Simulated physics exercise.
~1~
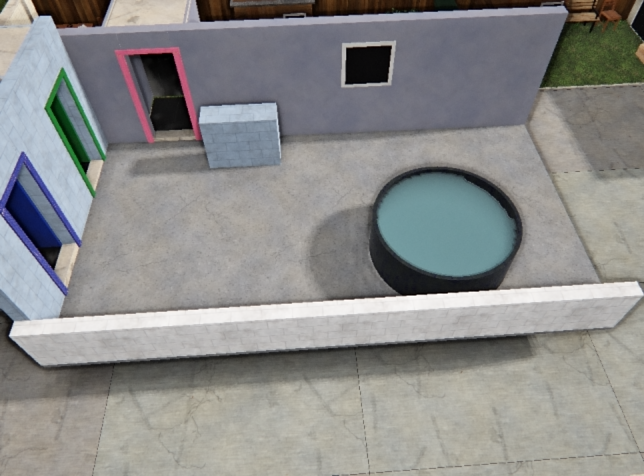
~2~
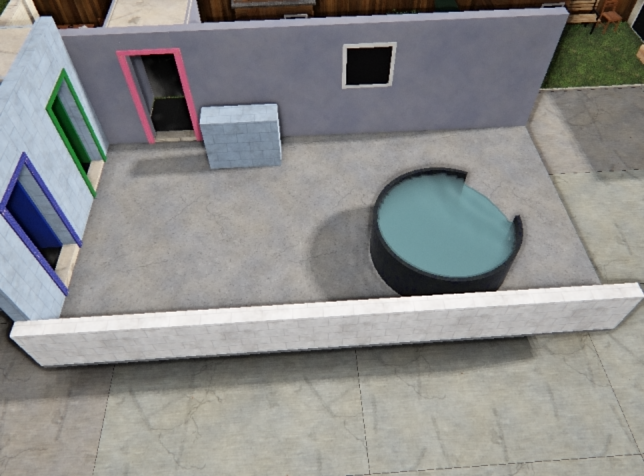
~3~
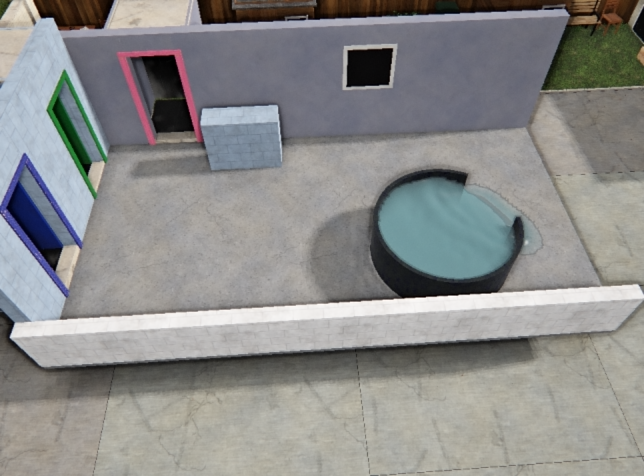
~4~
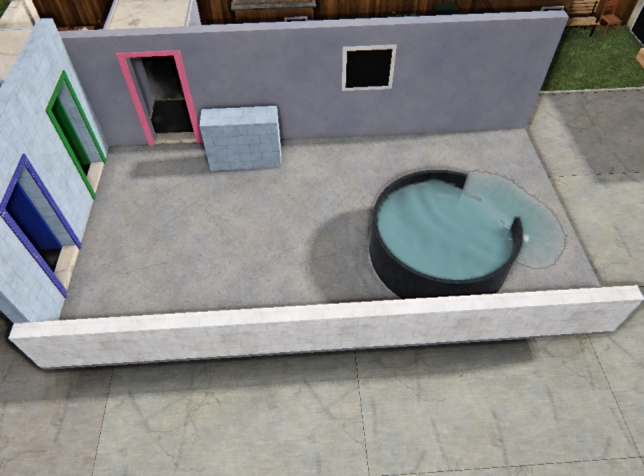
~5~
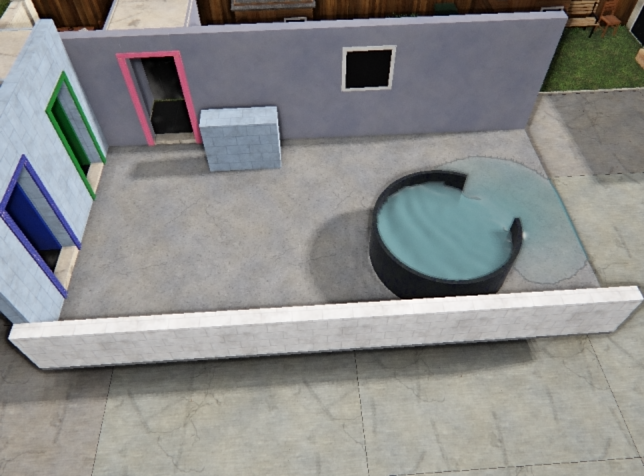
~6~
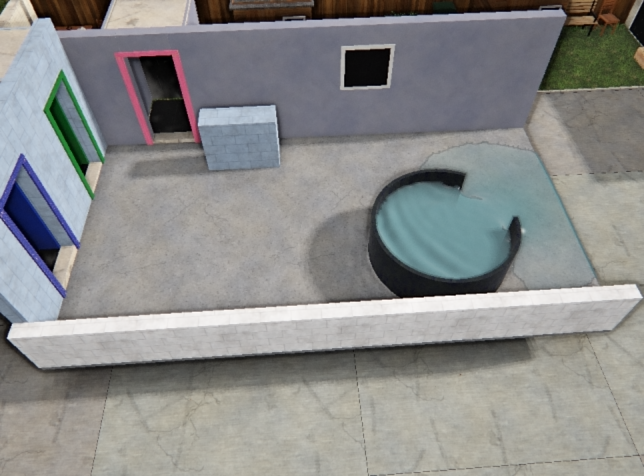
Round dark-walled pool splitting open on its right side, pale blue water spreading across the grey floor of a walled yard.
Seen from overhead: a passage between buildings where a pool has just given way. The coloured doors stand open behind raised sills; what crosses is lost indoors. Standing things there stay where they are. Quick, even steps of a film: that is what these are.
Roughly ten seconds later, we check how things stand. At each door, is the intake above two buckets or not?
The green door does not pass two buckets; the pink door does not pass two buckets; the blue door does not pass two buckets.
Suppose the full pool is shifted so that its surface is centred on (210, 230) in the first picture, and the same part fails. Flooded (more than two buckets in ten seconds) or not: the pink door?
Result for pink: It doesn't reach it.
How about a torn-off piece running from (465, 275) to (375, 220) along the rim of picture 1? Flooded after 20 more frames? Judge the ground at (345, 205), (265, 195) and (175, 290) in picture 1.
Respectively: Parched, drenched and drenched.
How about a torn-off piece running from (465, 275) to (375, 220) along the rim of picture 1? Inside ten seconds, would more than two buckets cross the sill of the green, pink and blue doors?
In order, green door overshoots the limit, pink door overshoots the limit, blue door overshoots the limit.
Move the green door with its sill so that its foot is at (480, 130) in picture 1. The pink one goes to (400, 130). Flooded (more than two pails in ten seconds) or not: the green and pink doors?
Result - green door crosses the line, pink door does not reach it.
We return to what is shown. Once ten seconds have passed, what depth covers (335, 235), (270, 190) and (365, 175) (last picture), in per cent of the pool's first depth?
The depth comes out near 2, 0 and 2 per cent.
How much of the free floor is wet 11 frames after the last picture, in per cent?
I'd say close to 15 per cent.
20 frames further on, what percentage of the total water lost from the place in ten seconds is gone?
Around 60 percent.
A moment on, water covers 15 % of the floor; the green door not reached, the pink door not reached, the blue door not reached.
Next, water covers 15 % of the floor; the green door not reached, the pink door not reached, the blue door not reached.
Then, water covers 20 % of the floor; the green door not reached, the pink door not reached, the blue door not reached.
Later, water covers 25 % of the floor; the green door not reached, the pink door not reached, the blue door not reached.
In the end, water covers 25 % of the floor; the green door not reached, the pink door not reached, the blue door not reached.
